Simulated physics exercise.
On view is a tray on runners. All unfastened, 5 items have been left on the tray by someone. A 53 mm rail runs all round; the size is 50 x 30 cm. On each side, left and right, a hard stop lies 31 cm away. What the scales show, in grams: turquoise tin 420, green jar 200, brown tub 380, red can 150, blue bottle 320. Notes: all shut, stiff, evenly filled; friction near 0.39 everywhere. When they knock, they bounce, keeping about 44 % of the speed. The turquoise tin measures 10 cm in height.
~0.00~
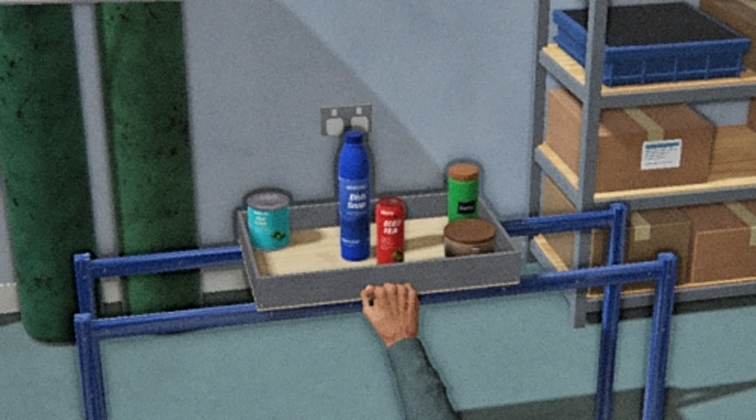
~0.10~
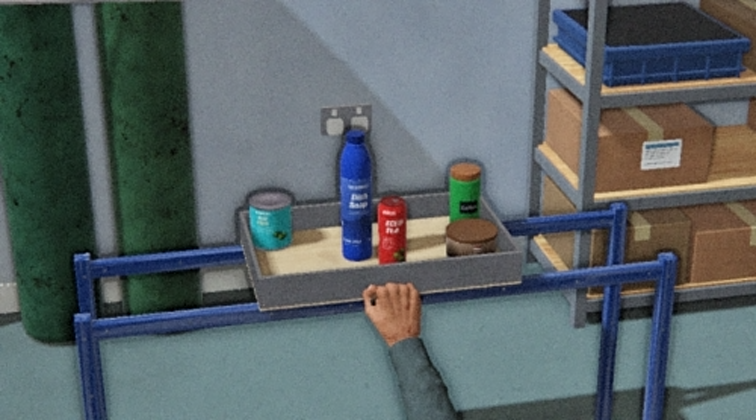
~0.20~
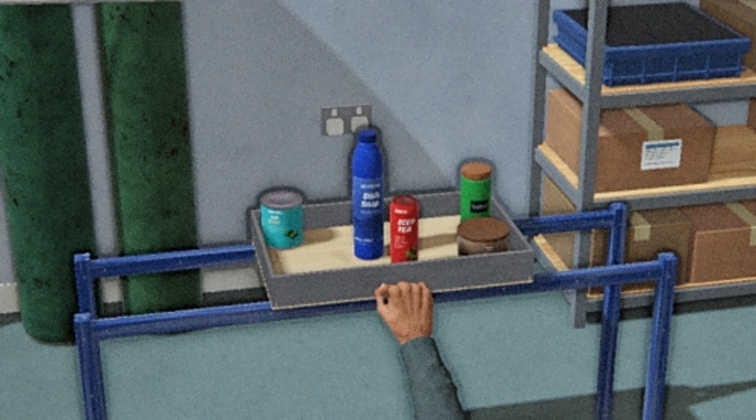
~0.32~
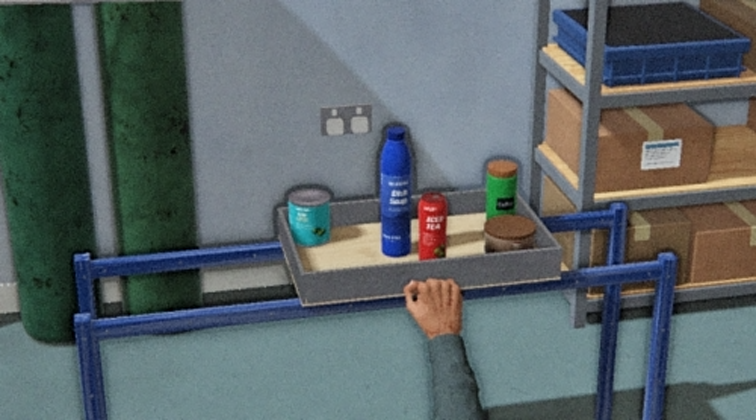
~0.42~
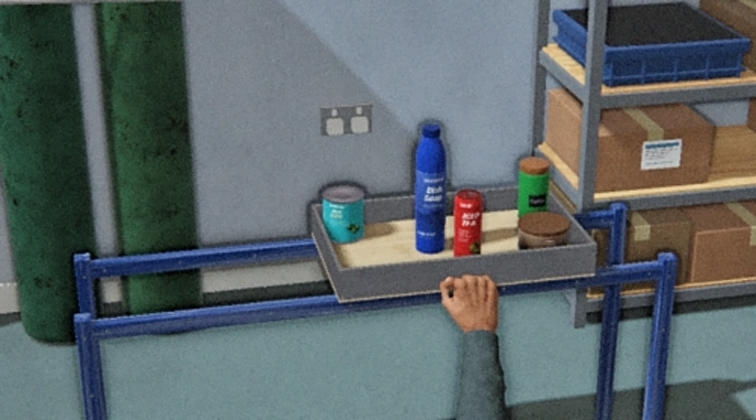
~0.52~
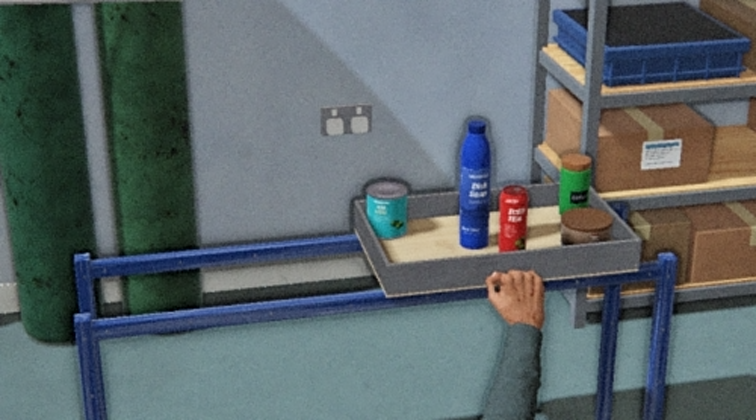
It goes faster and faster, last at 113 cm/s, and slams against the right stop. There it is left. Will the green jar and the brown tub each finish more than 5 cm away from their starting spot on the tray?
The green jar will not; the brown tub will not.
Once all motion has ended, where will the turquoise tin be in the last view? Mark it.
In the last picture it sits around (485, 202).
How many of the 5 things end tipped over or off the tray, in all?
The count comes out at 2.
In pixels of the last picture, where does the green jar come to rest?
The resting point is around (602, 183).
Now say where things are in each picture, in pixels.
Tray midway; green jar (463, 197); brown tub (470, 242), in the first frame.
Tray midway; blue bottle (357, 196); turquoise tin (271, 222), in the second frame.
Tray has slid 3 cm right; red can (405, 237); blue bottle (368, 195), in the third frame.
Tray has slid 8 cm right; turquoise tin (310, 218); red can (433, 234), in the fourth frame.
Tray has slid 16 cm right; blue bottle (431, 189); turquoise tin (344, 215), in the fifth frame.
Tray has slid 25 cm right; green jar (575, 186); brown tub (586, 230), in the sixth frame.
Around 0.72 s, tray has slid 31 cm right; blue bottle at 31° to upright; red can at 29° to upright; turquoise tin shifted 12 cm.
Around 0.82 s, tray has slid 31 cm right; blue bottle at 73° to upright; red can on its side; turquoise tin shifted 15 cm.
Finally (1.6 s), on their side or leaning hard on the tray, red can and blue bottle; not toppled but over 5 cm from the start, turquoise tin; the other 2 still in place (within 5 cm). Final places as that camera would see them, green jar near (602, 183), brown tub near (614, 228).
